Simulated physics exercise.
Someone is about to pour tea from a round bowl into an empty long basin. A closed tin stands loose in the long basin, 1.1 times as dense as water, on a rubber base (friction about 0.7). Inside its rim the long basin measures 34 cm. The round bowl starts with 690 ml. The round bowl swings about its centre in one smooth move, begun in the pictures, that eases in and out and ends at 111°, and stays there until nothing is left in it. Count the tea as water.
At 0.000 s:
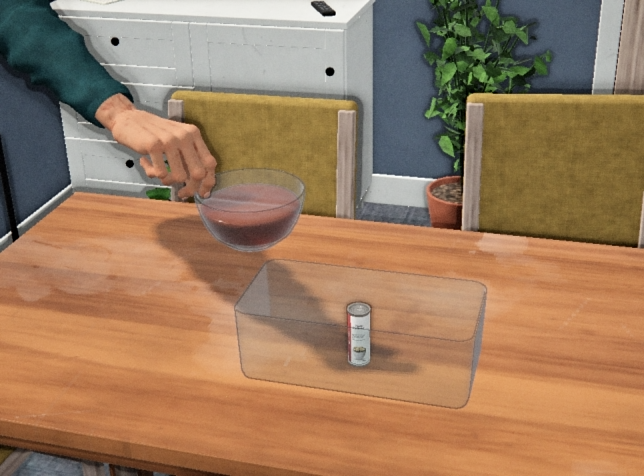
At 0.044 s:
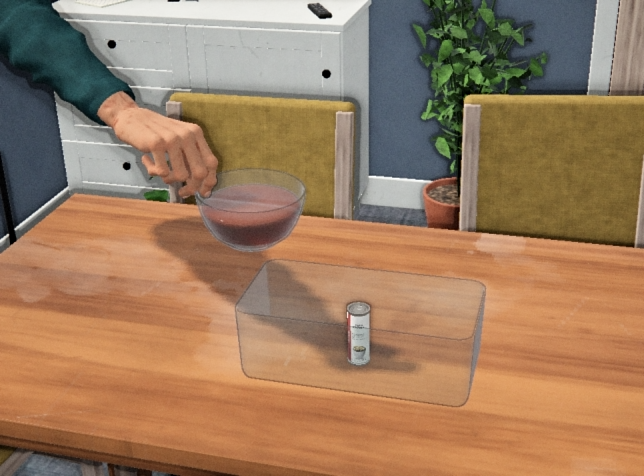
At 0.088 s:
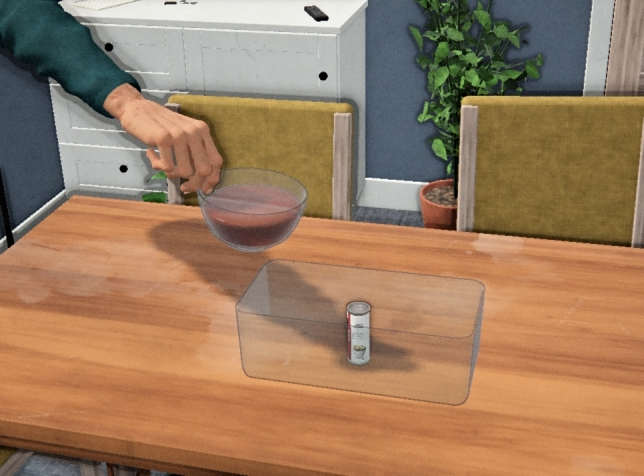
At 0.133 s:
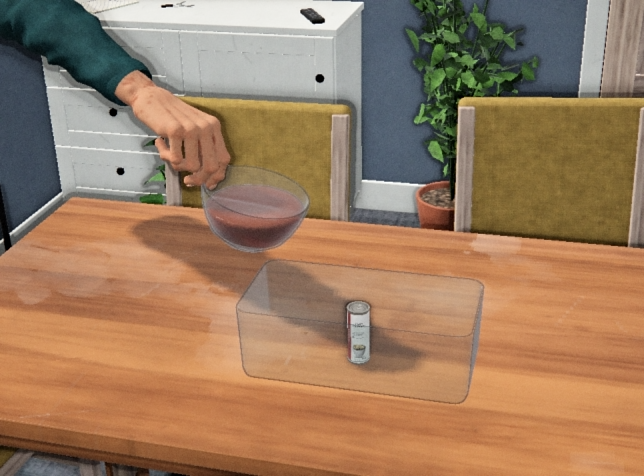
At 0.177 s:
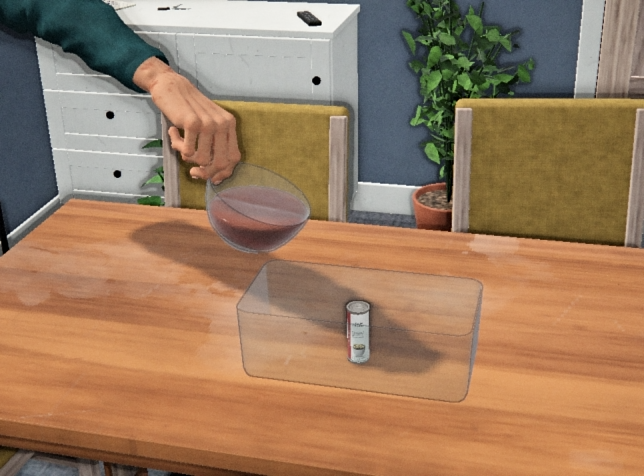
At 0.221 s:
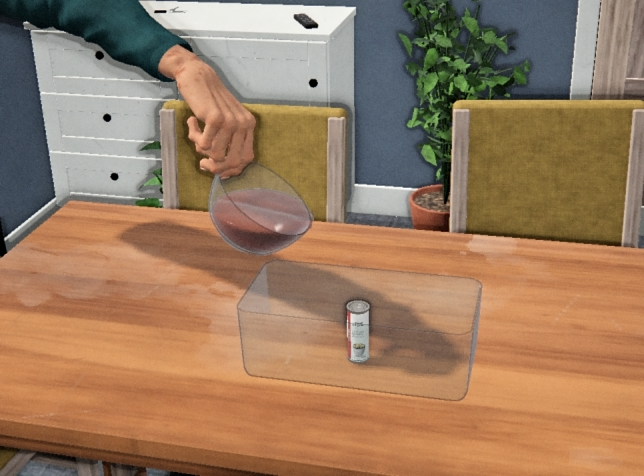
Hand in a green sleeve tilting a round glass bowl of reddish tea rightward beside a clear basin holding a small tin.
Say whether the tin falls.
It topples.
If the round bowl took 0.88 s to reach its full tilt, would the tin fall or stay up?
Then it remains upright.
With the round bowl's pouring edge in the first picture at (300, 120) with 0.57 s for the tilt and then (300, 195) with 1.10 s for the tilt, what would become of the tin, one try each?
First it falls; then it stays up.
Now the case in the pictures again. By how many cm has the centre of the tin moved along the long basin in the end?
About 7.0 cm.
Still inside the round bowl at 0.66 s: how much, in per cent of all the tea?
Some 0 per cent.
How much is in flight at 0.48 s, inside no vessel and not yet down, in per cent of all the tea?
Near 26 in a hundred.
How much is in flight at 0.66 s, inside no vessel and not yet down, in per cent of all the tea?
About 2 per cent.
After 0.48 s the tilt is 104° and 11 per cent is still to pour; the tin stands where it began.
After 0.66 s the tilt is 111° and 0 per cent is still to pour; the tin leans 22°.
After 0.86 s the tilt is 111° and 0 per cent is still to pour; the tin lies on its side.
After 1.07 s the tilt is 111° and 0 per cent is still to pour; the tin lies on its side.
In the end the tin lies on its side.
